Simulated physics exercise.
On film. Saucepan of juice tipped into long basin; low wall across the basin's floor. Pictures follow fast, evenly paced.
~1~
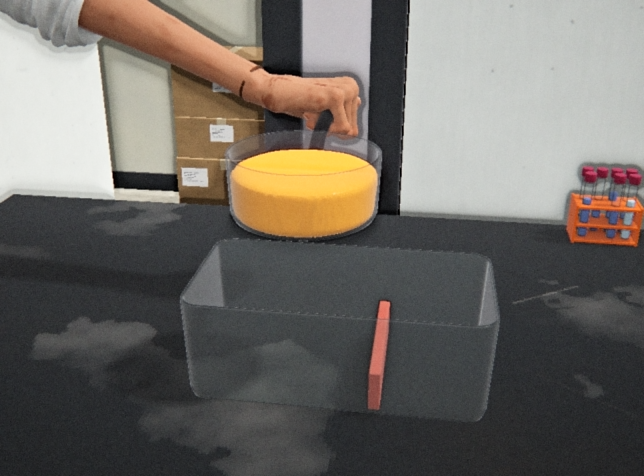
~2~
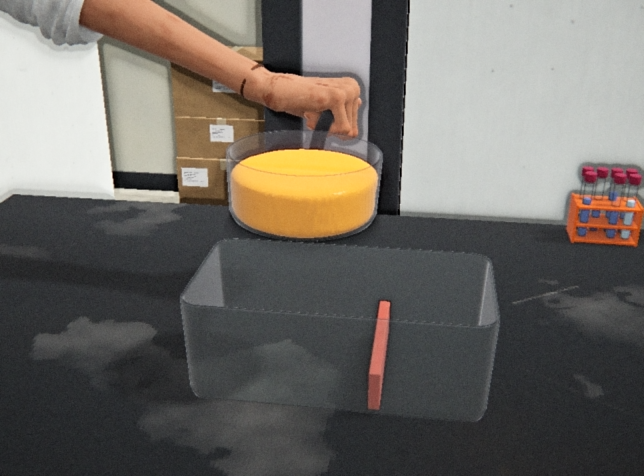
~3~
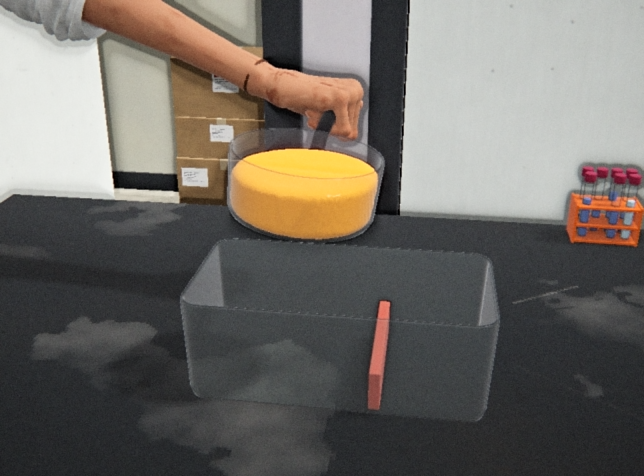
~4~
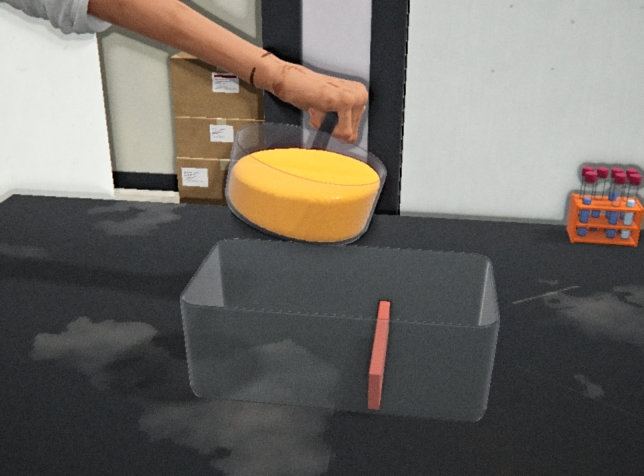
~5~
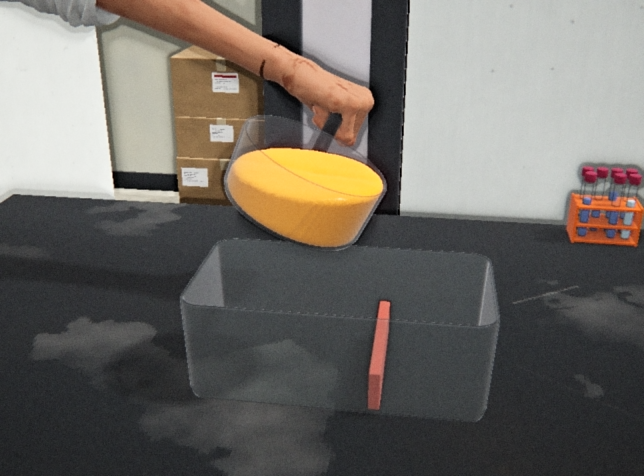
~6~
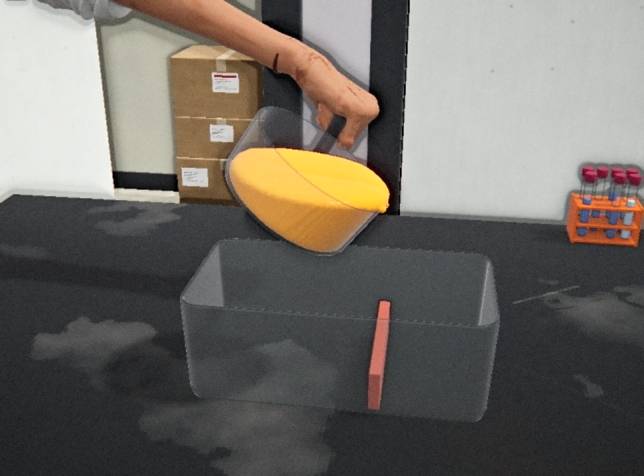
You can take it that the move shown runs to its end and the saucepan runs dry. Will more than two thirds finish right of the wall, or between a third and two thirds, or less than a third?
Right of the wall there will be between a third and two thirds.
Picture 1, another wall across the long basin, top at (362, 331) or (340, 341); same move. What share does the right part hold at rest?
First try 70 per cent, second try 80 per cent.
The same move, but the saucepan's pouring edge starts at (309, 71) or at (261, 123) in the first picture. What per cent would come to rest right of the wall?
First about 15, then 15 per cent.
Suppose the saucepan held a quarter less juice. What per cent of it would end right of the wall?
Some 55 parts in a hundred.
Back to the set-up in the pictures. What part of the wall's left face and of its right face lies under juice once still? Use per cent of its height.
On the left 20 %, on the right 60 %.
A moment on, the saucepan is tipped right over and 14 per cent is still to pour, 7 is left of the wall and 55 right of it.
Next, the saucepan is tipped right over and 2 per cent is still to pour, 27 is left of the wall and 51 right of it.
Then the saucepan is tipped right over and 0 per cent is still to pour, 37 is left of the wall and 59 right of it.
Later the saucepan is tipped right over and 0 per cent is still to pour, 41 is left of the wall and 56 right of it.
At rest 41 per cent lies left of the wall, 56 right of it and 3 outside.
